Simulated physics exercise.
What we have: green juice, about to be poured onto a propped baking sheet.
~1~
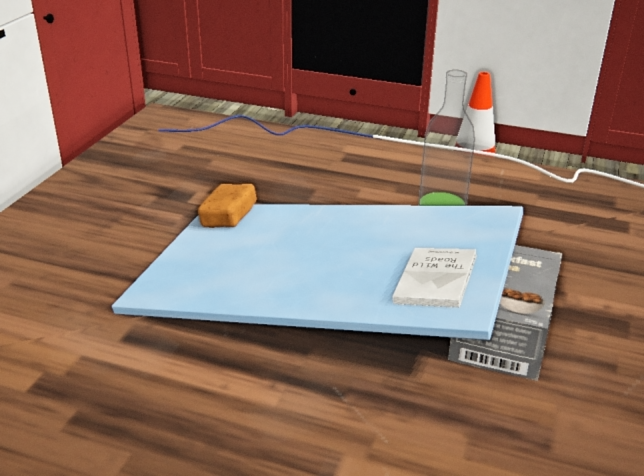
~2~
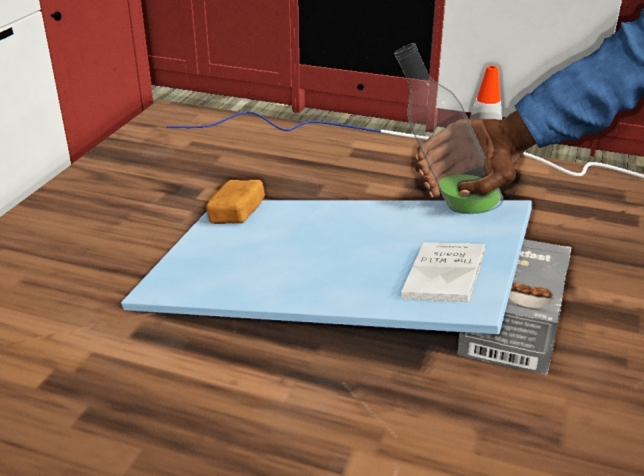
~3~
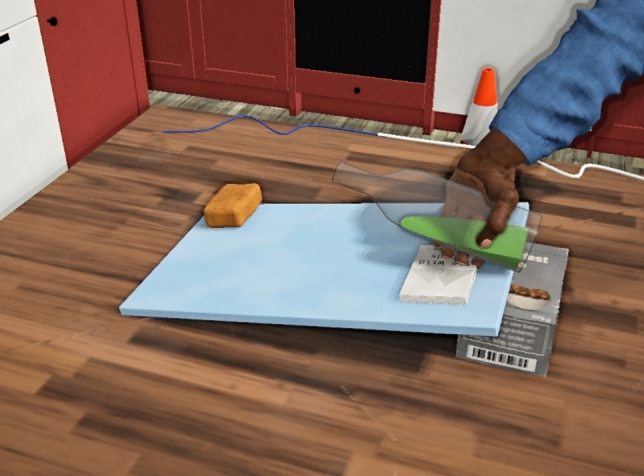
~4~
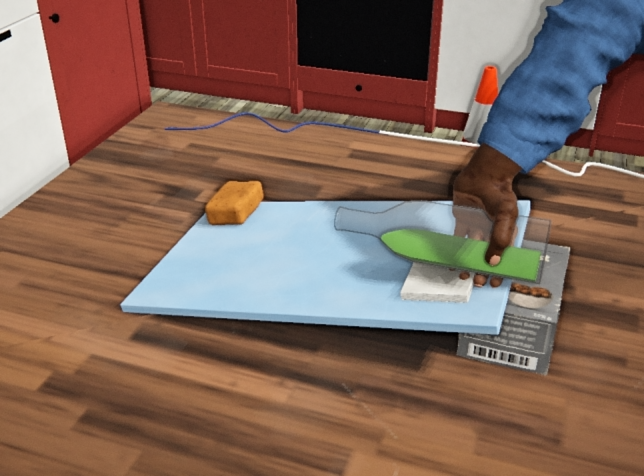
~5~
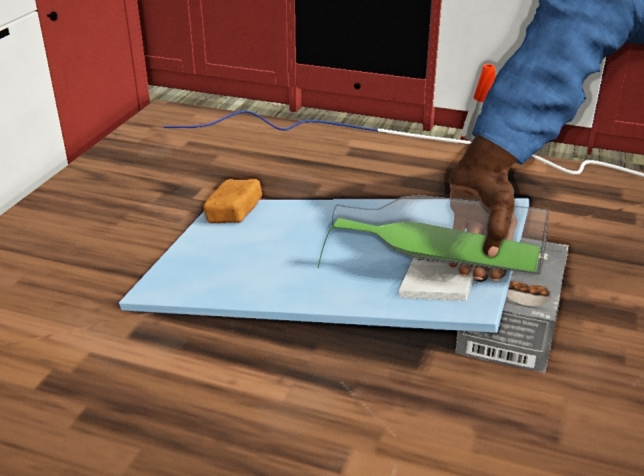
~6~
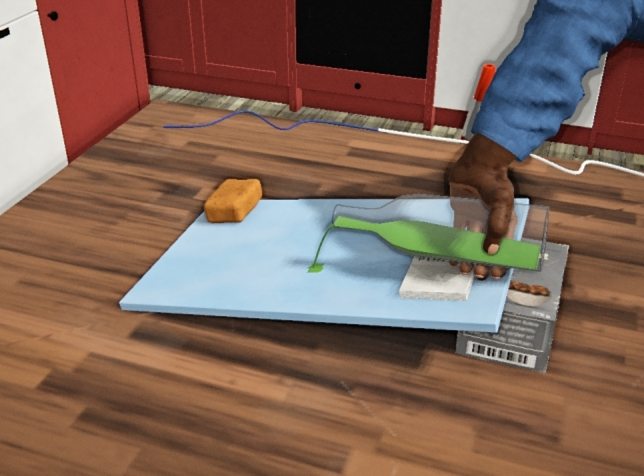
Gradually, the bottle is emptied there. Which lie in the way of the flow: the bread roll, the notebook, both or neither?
On the left the bread roll: Out of the way, on the right the notebook: Out of the way.
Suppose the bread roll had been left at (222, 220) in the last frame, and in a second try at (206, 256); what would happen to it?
Lab note - try 1: It avoids the spill; try 2: It gets touched by it.
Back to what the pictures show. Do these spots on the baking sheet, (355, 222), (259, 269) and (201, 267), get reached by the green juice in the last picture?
The first is clear of it; the next reached; the last wet.
Soon after, it runs down to the left; the bread roll is dry; the notebook is dry.
Later, it runs down to the left and off the end; the bread roll is dry; the notebook is dry.
In the end, it runs down to the left and off the end; the bread roll is dry; the notebook is dry.
